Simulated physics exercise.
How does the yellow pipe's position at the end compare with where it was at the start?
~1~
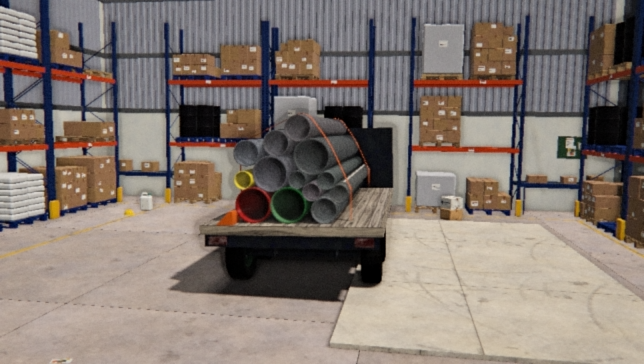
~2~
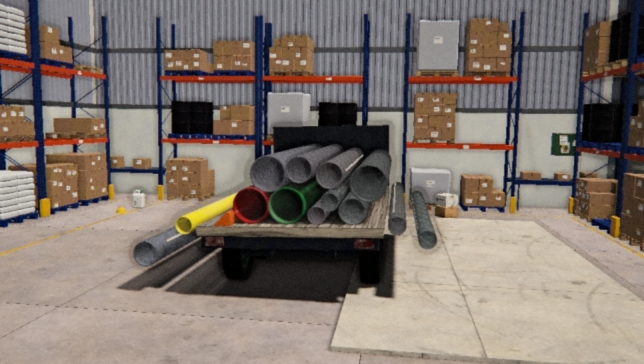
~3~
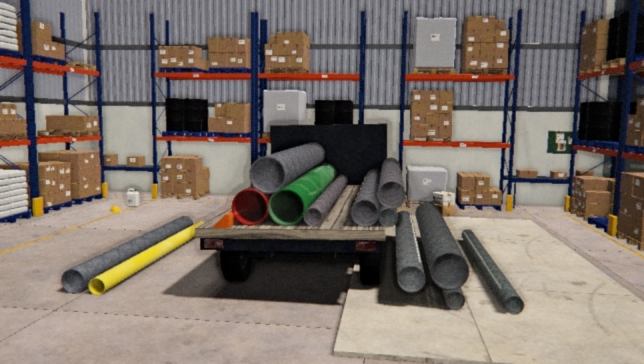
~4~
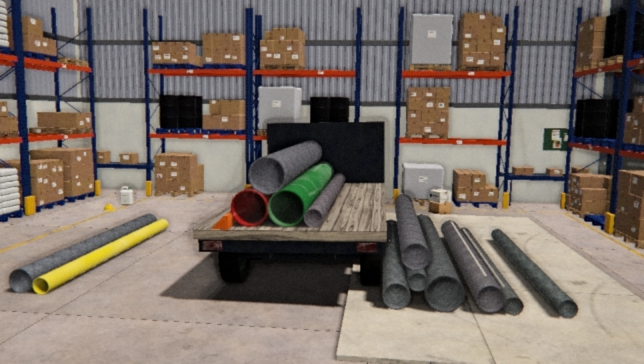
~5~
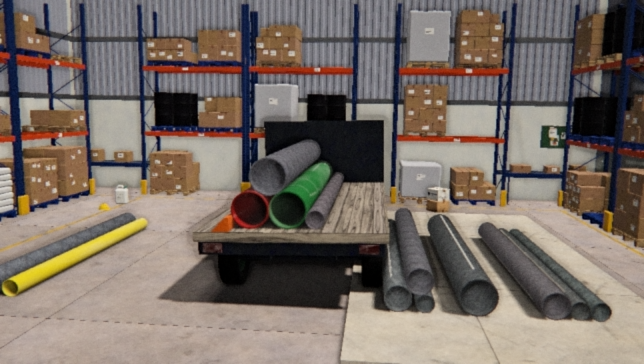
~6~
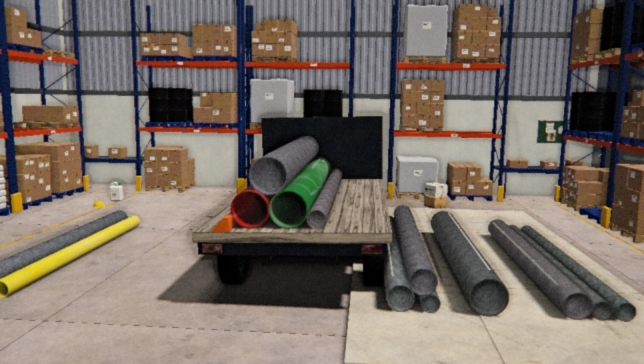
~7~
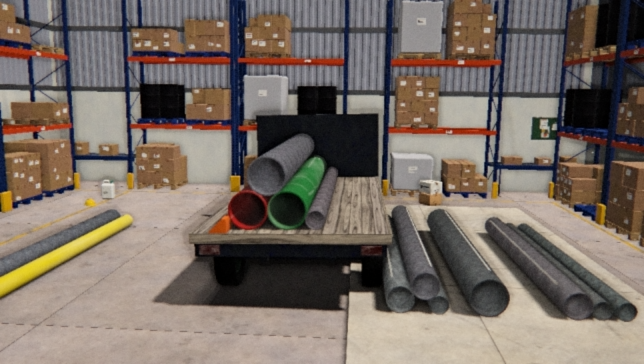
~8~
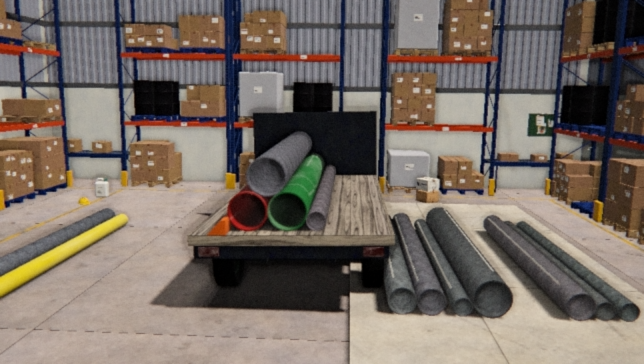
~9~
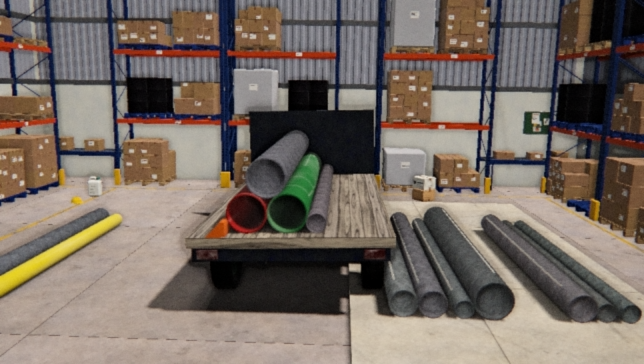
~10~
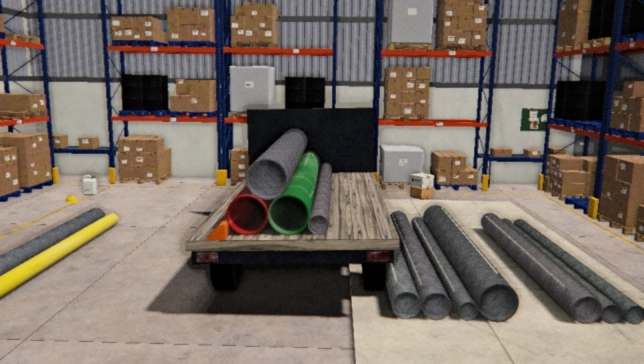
At the start the yellow pipe is in the stack on the trailer, at its left side. By the end it is lying on the floor well to the left of the trailer, beside a grey pipe.
Stacked pipes spilling off both sides of a flatbed trailer in a warehouse, yellow landing left, red and green staying aboard.
